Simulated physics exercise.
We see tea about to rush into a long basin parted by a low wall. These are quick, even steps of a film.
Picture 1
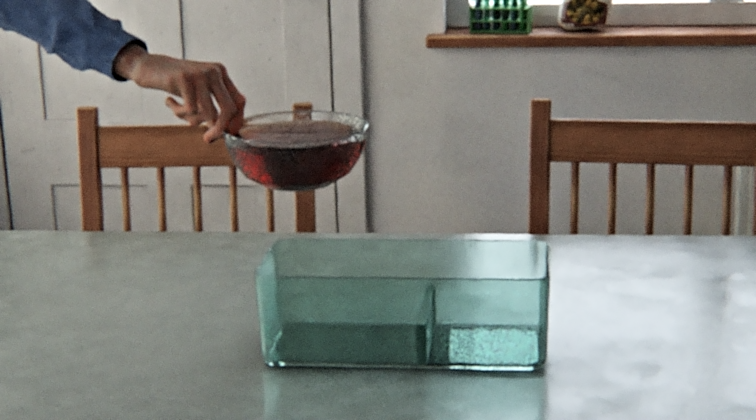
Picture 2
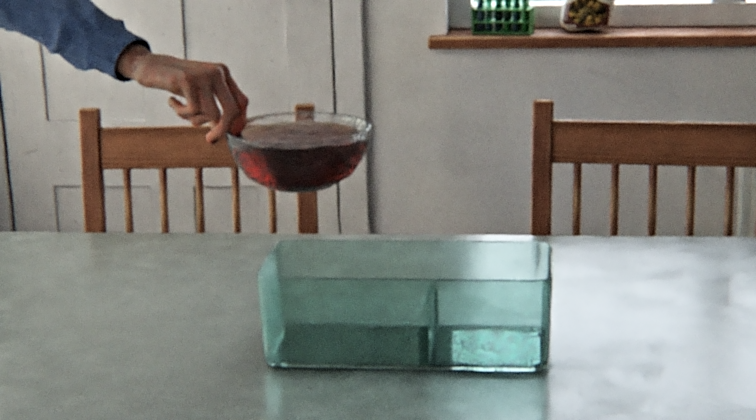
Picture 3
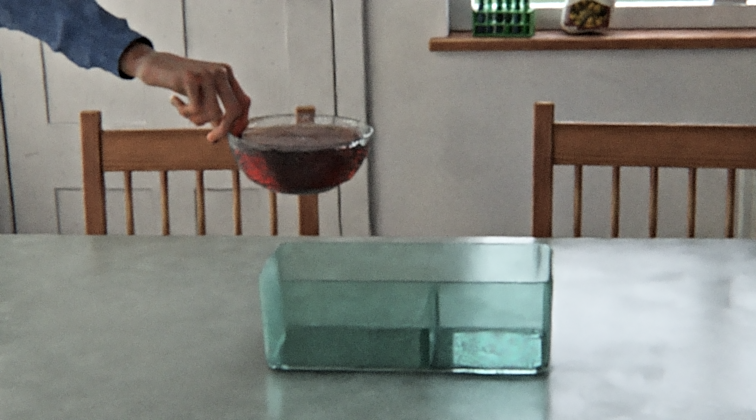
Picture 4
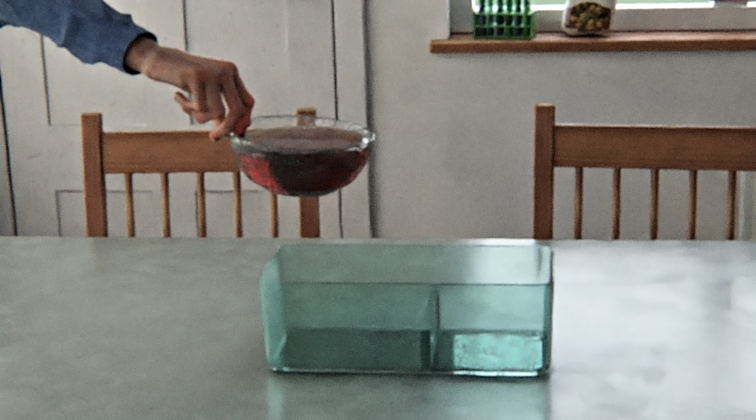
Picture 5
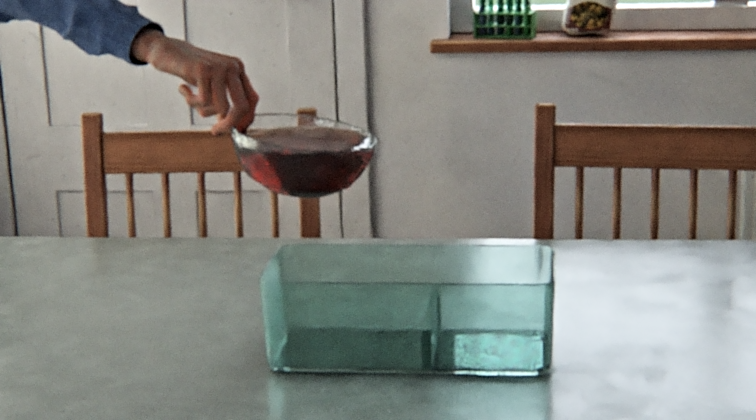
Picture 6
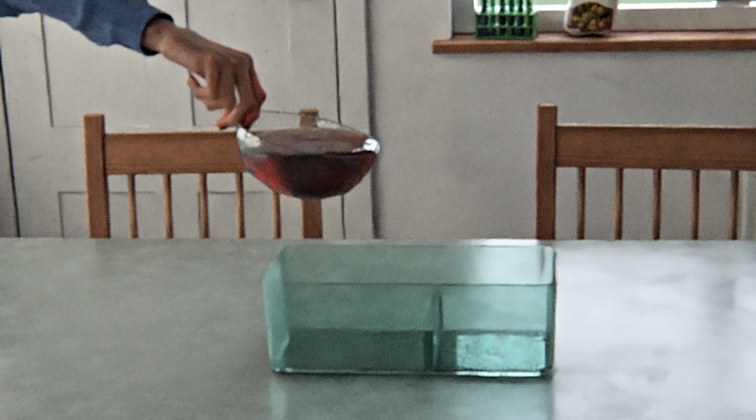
A hand held a clear glass bowl of dark red liquid above a divided, green-tinted glass basin on a table, then gradually tilted it a little to the right.
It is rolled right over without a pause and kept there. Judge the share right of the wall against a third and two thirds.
The share right of the wall is from a third to two thirds.
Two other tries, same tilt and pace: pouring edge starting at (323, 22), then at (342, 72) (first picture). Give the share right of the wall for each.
Near 30 % and 35 %.
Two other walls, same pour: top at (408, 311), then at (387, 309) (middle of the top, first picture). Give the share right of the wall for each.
The first gives 70 %, the second 80 %.
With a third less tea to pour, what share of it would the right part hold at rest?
Near 20 %.
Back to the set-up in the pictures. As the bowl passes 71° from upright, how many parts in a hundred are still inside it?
Near 25 %.
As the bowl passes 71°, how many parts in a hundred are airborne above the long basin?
Roughly 30 in a hundred.
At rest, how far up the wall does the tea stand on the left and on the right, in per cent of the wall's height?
Left: 30 %. Right: 40 %.
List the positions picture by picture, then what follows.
In the first frame, it leans 0°; its right rim is at (367, 128); the tea meets the walls at (230, 134) and (365, 133); the long basin's rim runs from (265, 259) to (549, 261); the wall's top is at (426, 305).
In the second frame, it leans 1°; its right rim is at (369, 130); the tea meets the walls at (233, 135) and (367, 135).
In the third frame, it leans 2°; its right rim is at (371, 134); the tea meets the walls at (234, 136) and (368, 139).
In the fourth frame, it leans 5°; its right rim is at (373, 140); the tea meets the walls at (236, 138) and (370, 142).
In the fifth frame, it leans 9°; its right rim is at (375, 145); the tea meets the walls at (239, 139) and (373, 143).
In the sixth frame, it leans 14°; its right rim is at (378, 152); the tea meets the walls at (244, 140) and (378, 146); 1 per cent is over the edge.
A moment on, the bowl is tipped part way and 24 per cent is still to pour, 12 is left of the wall and 32 right of it.
Next, the bowl is tipped right over and 0 per cent is still to pour, 51 is left of the wall and 47 right of it.
Then the bowl is tipped right over and 0 per cent is still to pour, 52 is left of the wall and 47 right of it.
Later the bowl is tipped right over and 0 per cent is still to pour, 52 is left of the wall and 48 right of it.
At rest 52 per cent lies left of the wall, 48 right of it and 1 outside.
